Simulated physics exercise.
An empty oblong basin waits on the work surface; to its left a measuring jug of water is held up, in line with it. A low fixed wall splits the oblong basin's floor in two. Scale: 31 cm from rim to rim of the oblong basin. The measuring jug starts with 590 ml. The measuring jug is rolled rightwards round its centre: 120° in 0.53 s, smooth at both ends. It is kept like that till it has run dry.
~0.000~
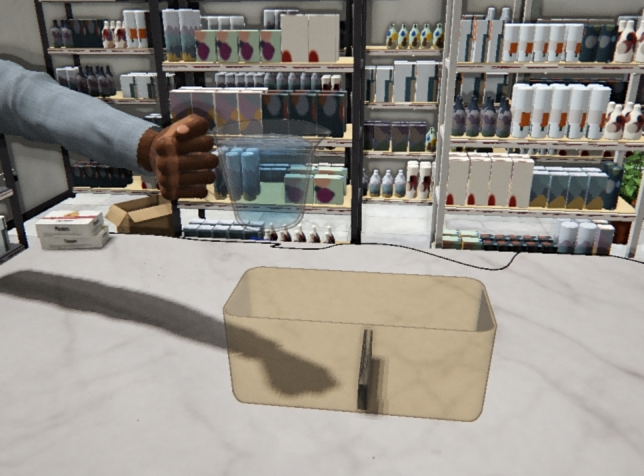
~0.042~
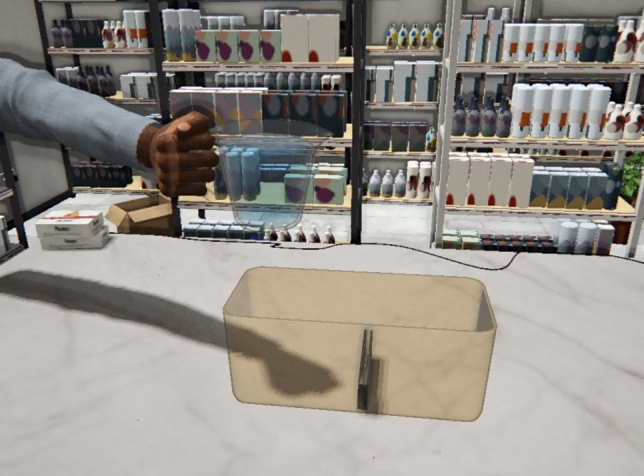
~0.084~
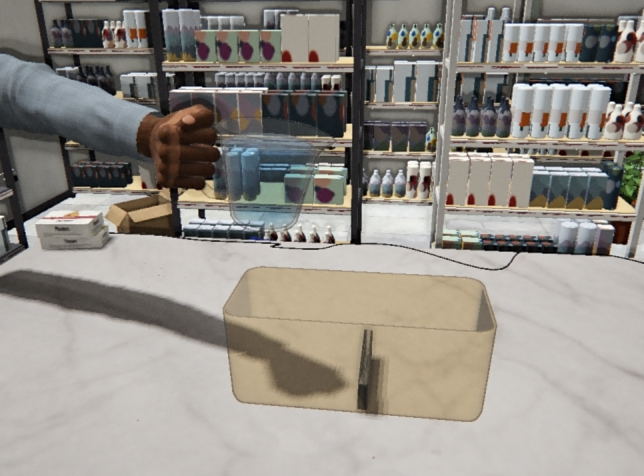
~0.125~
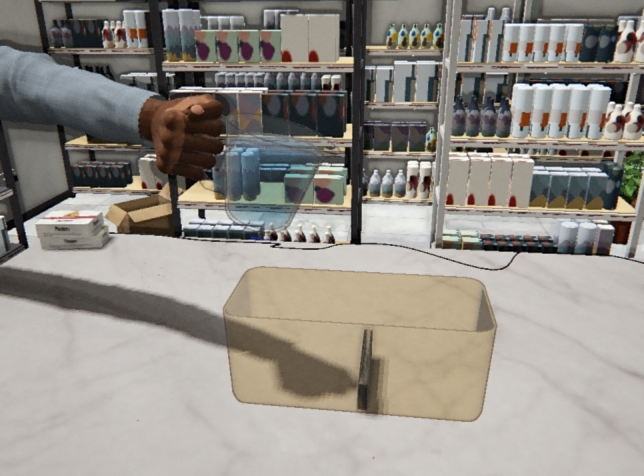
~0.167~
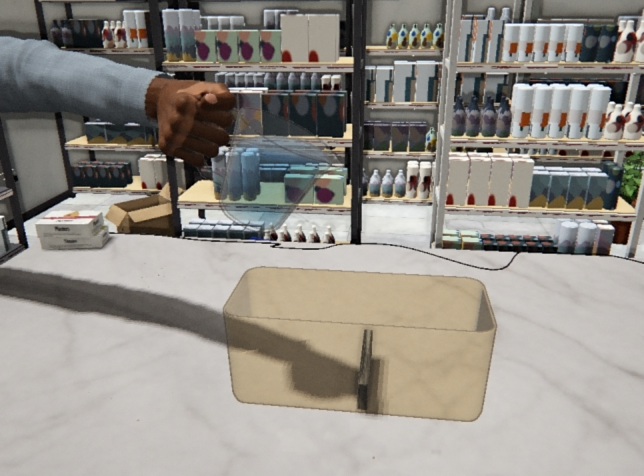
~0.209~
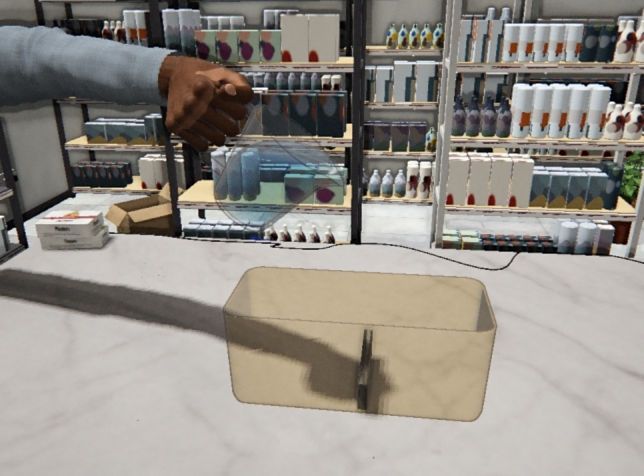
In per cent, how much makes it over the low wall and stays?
Roughly 37 per cent is past the wall.
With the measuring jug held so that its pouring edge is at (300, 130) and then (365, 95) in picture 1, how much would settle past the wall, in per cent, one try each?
First 20, then 75 per cent.
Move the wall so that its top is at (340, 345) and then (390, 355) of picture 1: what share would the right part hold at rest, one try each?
In turn about 75 and 20 per cent.
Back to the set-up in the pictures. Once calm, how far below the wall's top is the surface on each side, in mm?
Some 20 mm on the left and 26 mm on the right.
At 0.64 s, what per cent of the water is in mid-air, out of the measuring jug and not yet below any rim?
About 8 per cent.
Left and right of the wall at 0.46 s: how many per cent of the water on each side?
Left about 10, right about 32.
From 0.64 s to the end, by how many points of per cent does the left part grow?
About 5 per cent.
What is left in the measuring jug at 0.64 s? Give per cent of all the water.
Near 1 in a hundred.
Then, 0.46 s in, the tilt is 114° and 28 per cent is still to pour, 10 is left of the wall and 32 right of it.
Then, 0.64 s in, the tilt is 120° and 1 per cent is still to pour, 54 is left of the wall and 37 right of it.
Then, 0.82 s in, the tilt is 120° and 0 per cent is still to pour, 58 is left of the wall and 36 right of it.
Then, 1.03 s in, the tilt is 120° and 0 per cent is still to pour, 59 is left of the wall and 37 right of it.
Finally, 58 per cent lies left of the wall, 37 right of it and 5 outside.
